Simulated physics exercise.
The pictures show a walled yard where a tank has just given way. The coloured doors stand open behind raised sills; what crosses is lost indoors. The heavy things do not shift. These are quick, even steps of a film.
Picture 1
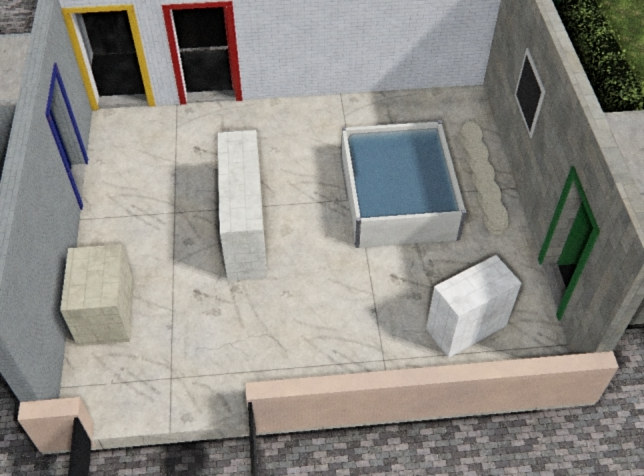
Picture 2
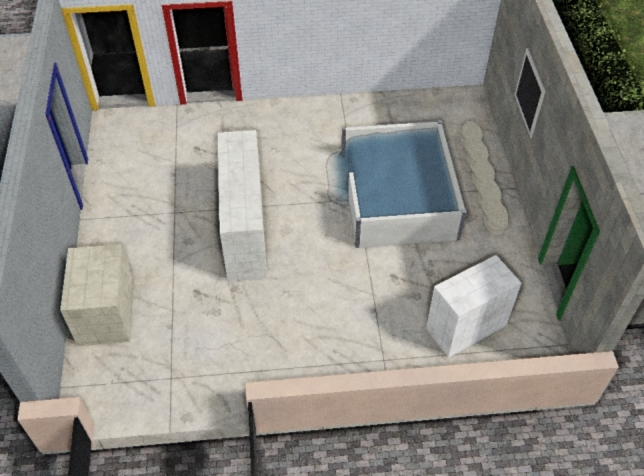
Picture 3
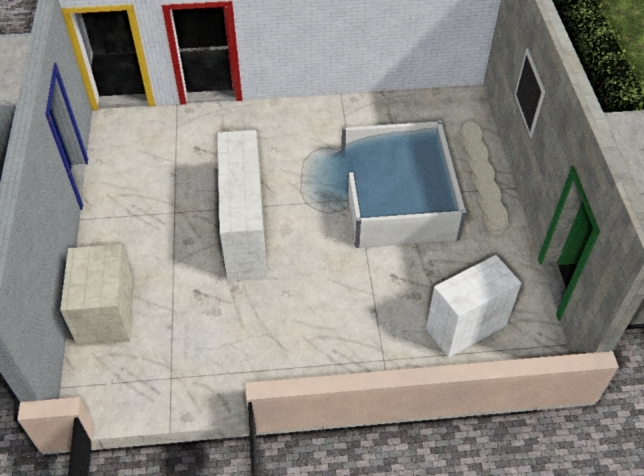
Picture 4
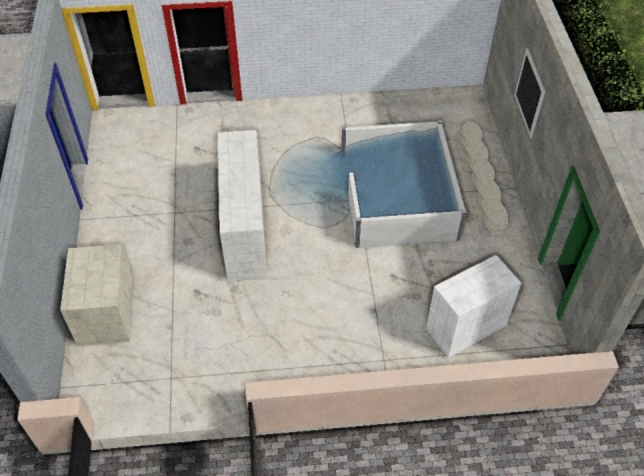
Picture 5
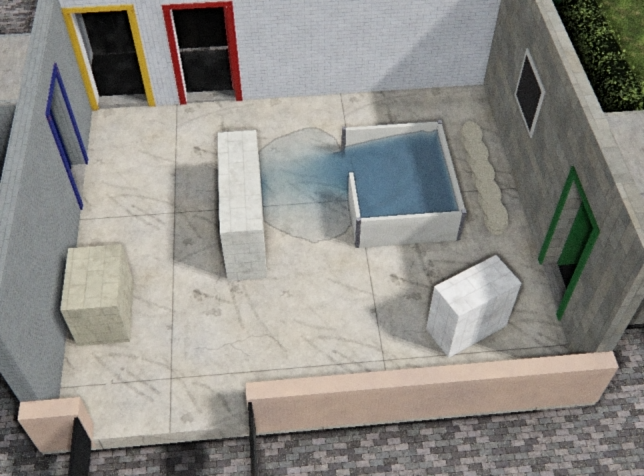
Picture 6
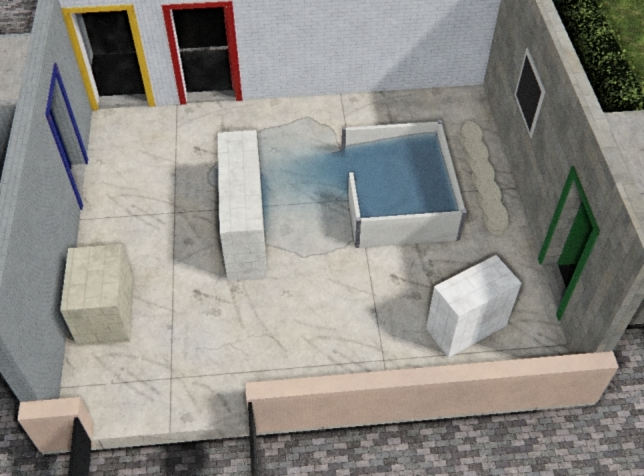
A walled yard with a pale stone floor is seen from high above by a still camera. Yellow and red doorways stand at the back left, blue on the left wall and green on the right, around a beige block, two whitish blocks and a tank of blue water. Water pours through the tank's left side, fans leftward in a thin rounded sheet, meets the long block and widens along it.
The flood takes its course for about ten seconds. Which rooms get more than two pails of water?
In the end: The red door takes more than that; the blue door takes more than that; the yellow door takes more than that; the green door stays under that.
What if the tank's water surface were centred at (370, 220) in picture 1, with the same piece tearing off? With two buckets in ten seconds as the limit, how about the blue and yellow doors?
My reading: The blue one keeps below it, the yellow one is under.
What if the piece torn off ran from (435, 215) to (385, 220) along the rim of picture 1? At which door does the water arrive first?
I say the green-painted one.
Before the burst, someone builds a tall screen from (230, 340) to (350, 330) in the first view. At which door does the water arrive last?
I say the green one.
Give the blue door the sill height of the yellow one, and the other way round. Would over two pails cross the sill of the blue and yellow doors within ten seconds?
The blue one lets less in; the yellow one passes that mark.
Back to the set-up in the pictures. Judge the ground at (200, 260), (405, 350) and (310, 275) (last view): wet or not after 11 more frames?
One after the other: Clear, dry, awash.
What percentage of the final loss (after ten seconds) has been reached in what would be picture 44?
Some 65 per cent.
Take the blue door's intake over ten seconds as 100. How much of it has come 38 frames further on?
Some 80 per cent.
A moment on, water covers 20 % of the floor; the red door not reached, the blue door not reached, the yellow door not reached, the green door not reached.
Next, water covers 35 % of the floor; the red door under two buckets in, the blue door under two buckets in, the yellow door wet at the sill, nothing in, the green door not reached.
Then, water covers 45 % of the floor; the red door over two buckets in, the blue door over two buckets in, the yellow door over two buckets in, the green door not reached.
Later, water covers 65 % of the floor; the red door over two buckets in, the blue door over two buckets in, the yellow door over two buckets in, the green door wet at the sill, nothing in.
In the end, water covers 80 % of the floor; the red door over two buckets in, the blue door over two buckets in, the yellow door over two buckets in, the green door wet at the sill, nothing in.
